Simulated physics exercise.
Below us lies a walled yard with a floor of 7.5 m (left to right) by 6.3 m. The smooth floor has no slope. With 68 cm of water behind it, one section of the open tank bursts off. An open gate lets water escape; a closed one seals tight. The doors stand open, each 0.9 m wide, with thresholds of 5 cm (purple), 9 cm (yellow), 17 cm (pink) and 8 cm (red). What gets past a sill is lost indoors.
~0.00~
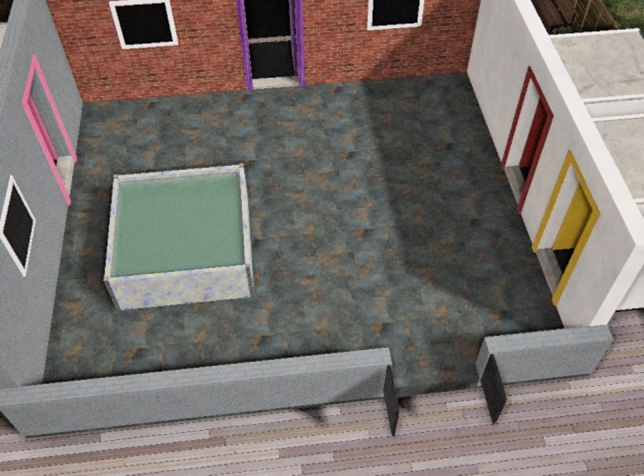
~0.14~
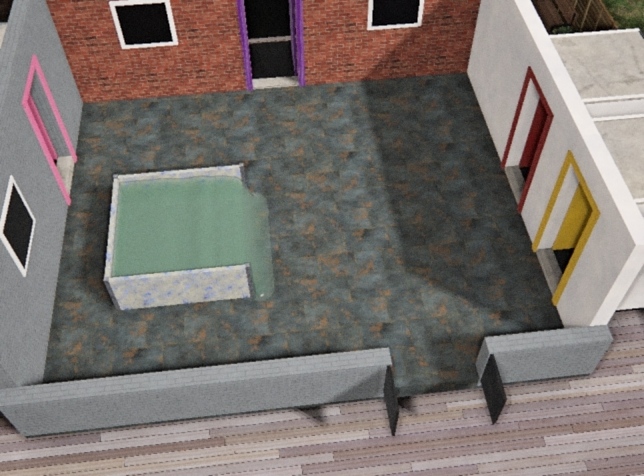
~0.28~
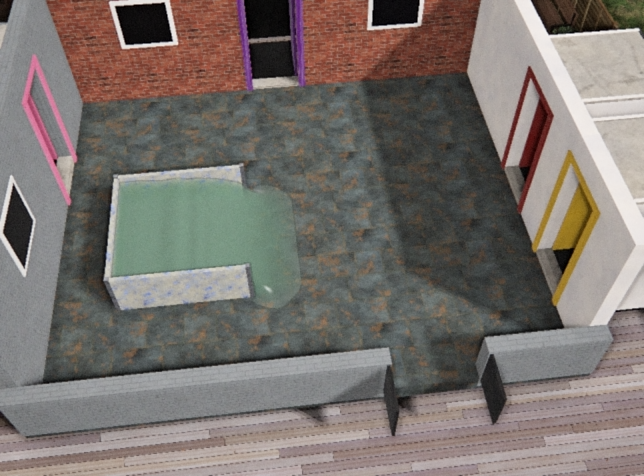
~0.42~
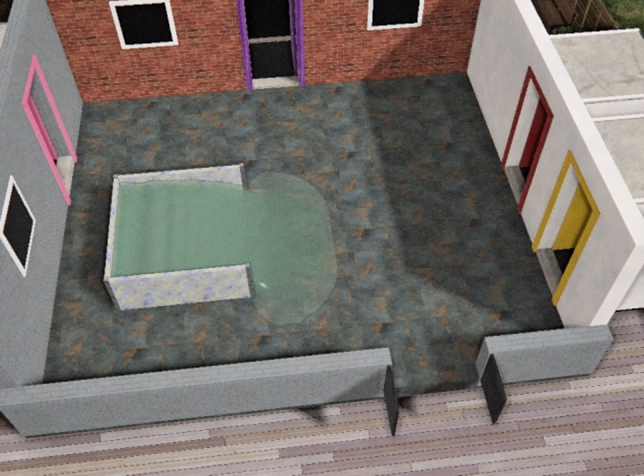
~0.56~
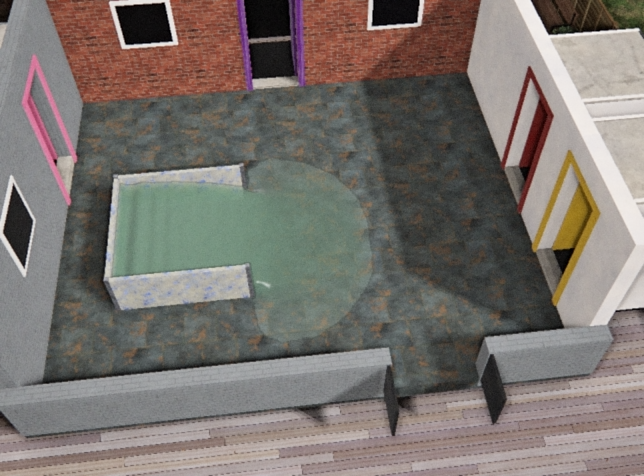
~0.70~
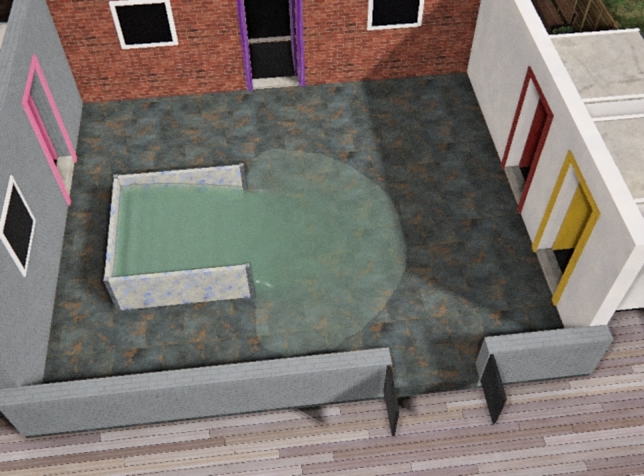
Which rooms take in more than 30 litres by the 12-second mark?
Door by door: At the purple door it does not reach the limit; at the yellow door it exceeds the limit; at the pink door it keeps below the limit; at the red door it passes the limit.
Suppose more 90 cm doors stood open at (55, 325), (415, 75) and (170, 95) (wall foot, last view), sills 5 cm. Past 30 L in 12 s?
In that order: Not over, over, under.
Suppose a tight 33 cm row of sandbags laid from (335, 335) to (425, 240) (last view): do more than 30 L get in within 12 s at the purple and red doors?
Against that limit: Purple under, red over.
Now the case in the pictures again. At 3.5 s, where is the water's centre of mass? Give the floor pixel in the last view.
Around (378, 219).
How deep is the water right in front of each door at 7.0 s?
In cm: Purple 5, yellow 6, pink 0, red 9.
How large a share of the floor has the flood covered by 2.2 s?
Some 55 per cent of it.
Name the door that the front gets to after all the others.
It is the pink one.
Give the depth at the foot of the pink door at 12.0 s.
Some 7.5 cm.
After 1.4 s water covers 40 % of the floor and is deepest (28 cm) near (255, 271); purple door not reached, yellow door not reached, pink door not reached, red door 10 cm at the sill, 0 L in.
After 2.2 s water covers 55 % of the floor and is deepest (28 cm) near (520, 236); purple door not reached, yellow door 24 cm at the sill, 34 L in, pink door not reached, red door 24 cm at the sill, 68 L in.
After 3.5 s water covers 55 % of the floor and is deepest (26 cm) near (464, 85); purple door not reached, yellow door 20 cm at the sill, 125 L in, pink door not reached, red door 19 cm at the sill, 182 L in.
After 7.0 s water covers 70 % of the floor and is deepest (10 cm) near (499, 179); purple door 5 cm at the sill, 0 L in, yellow door 6 cm at the sill, 170 L in, pink door not reached, red door 9 cm at the sill, 231 L in.
After 12.0 s water covers 100 % of the floor and is deepest (10 cm) near (109, 127); purple door 4 cm at the sill, 0 L in, yellow door 4 cm at the sill, 170 L in, pink door 8 cm at the sill, 0 L in, red door 5 cm at the sill, 232 L in.
